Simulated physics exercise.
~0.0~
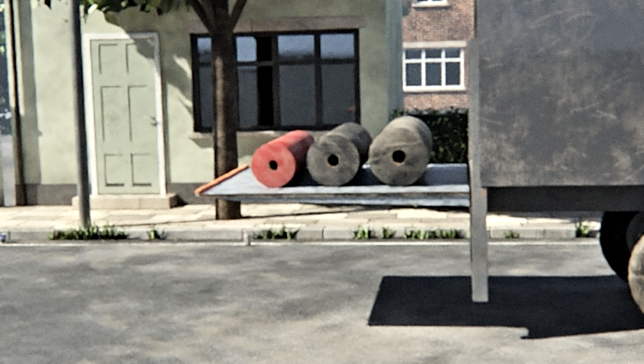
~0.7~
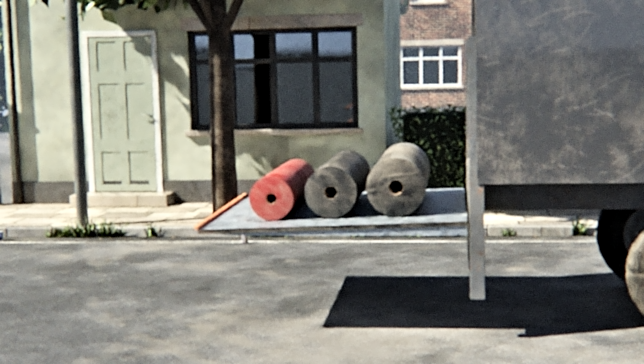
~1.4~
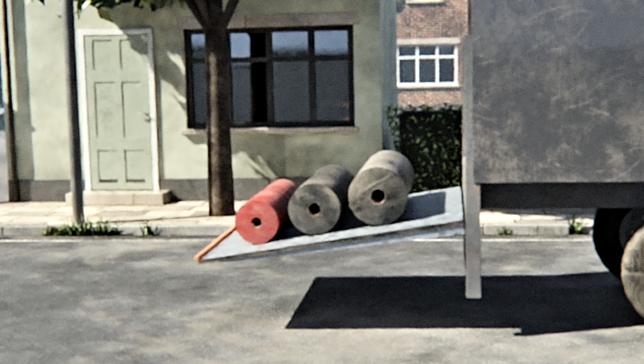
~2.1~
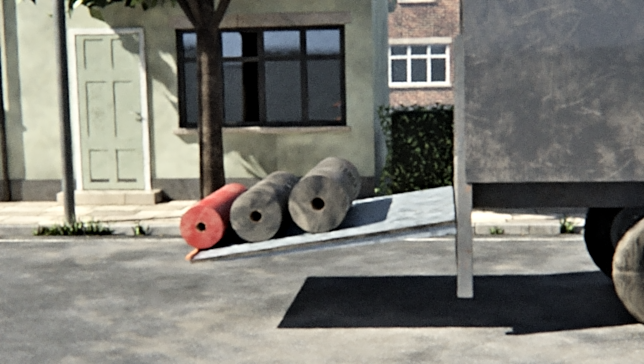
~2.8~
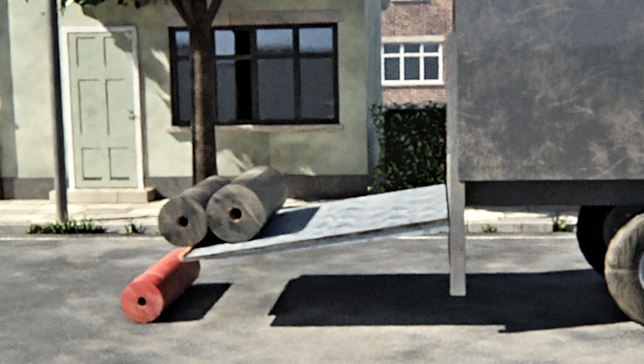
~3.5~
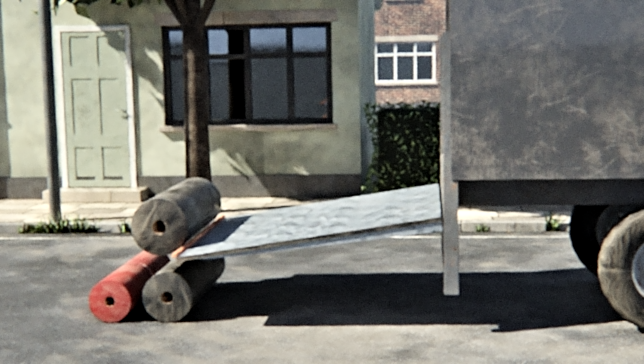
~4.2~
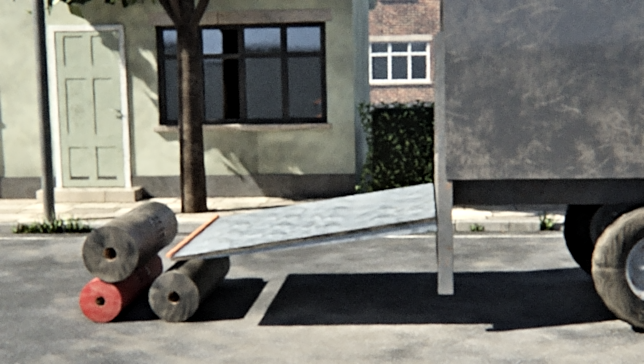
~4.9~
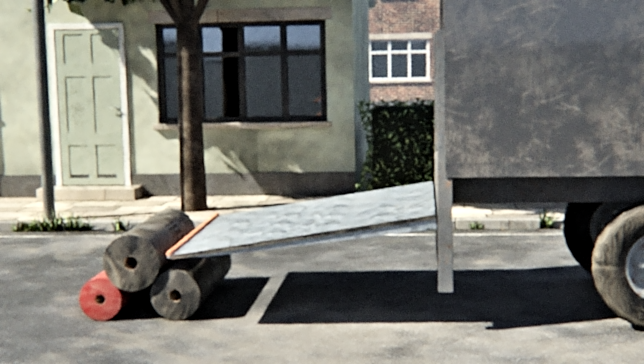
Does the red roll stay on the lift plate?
No, it rolls over the orange edge as the plate tilts and drops onto the road.
